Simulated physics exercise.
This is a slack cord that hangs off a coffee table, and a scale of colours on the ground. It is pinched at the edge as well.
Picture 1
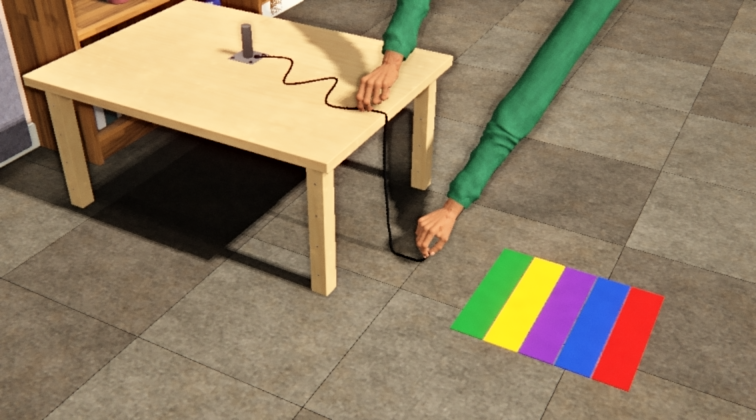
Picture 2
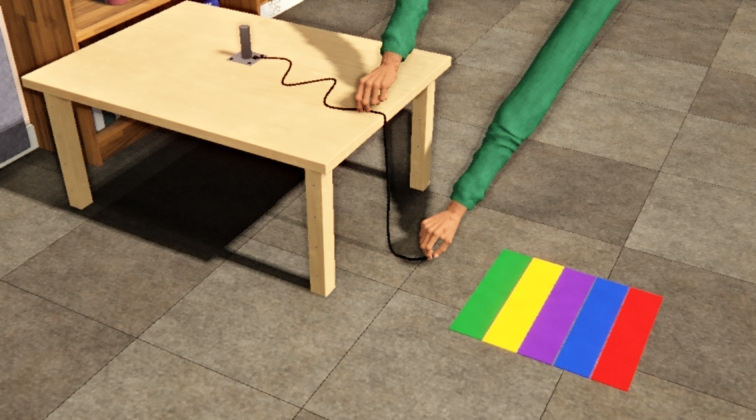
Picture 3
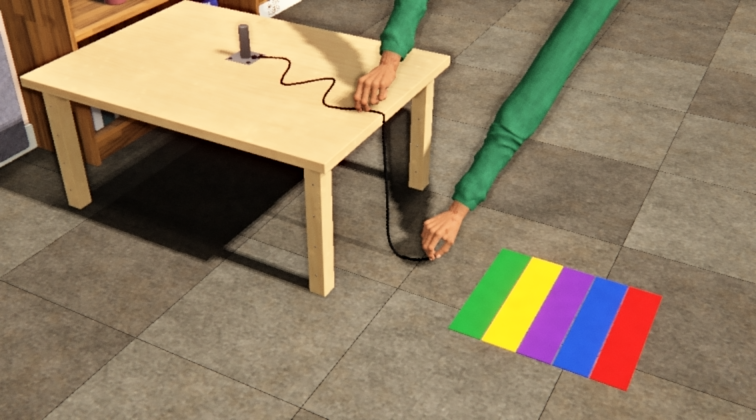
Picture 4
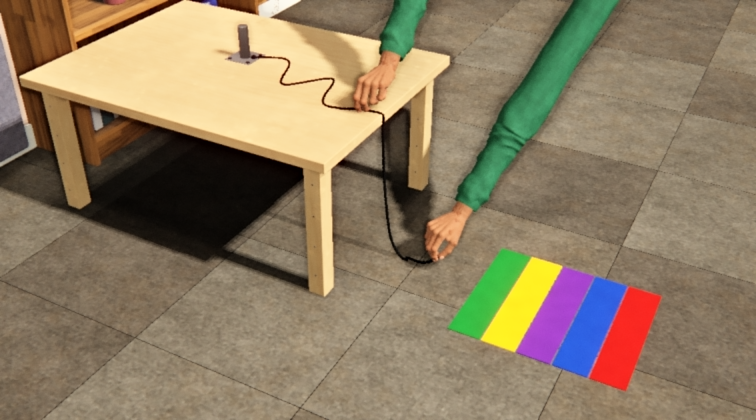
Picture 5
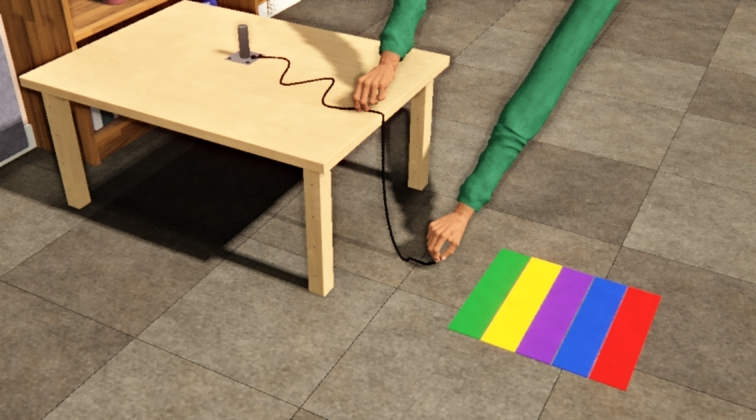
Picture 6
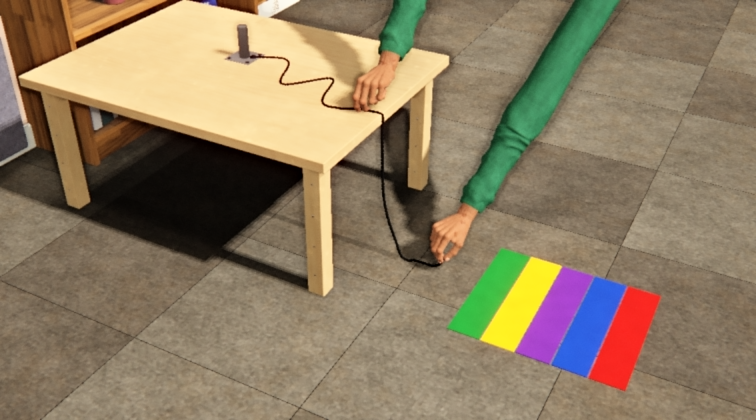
The clip opens on a pale wooden table with a dark cord running across its top and hanging over the edge, one hand pressing it there and another holding its lower end near the floor. The lower hand then shifts slightly right, drawing the cord's end a little toward the coloured strips.
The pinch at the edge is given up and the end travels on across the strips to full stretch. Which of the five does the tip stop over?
The end stops over the red strip.
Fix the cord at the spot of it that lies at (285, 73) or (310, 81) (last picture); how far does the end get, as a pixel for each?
The places are (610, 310) and (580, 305).
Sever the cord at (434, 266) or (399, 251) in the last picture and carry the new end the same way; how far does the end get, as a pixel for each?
The places are (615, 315) and (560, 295).
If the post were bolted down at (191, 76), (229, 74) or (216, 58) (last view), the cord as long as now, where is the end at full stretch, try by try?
Near (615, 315), (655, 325) and (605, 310).
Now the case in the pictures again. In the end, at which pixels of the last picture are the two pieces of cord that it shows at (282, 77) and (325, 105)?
At (308, 79), then (412, 132).
Soon after, end near (569, 299); over purple.
Then, end near (611, 313); over blue.
At full stretch, end near (636, 321); over red. It gets as far as the red strip.
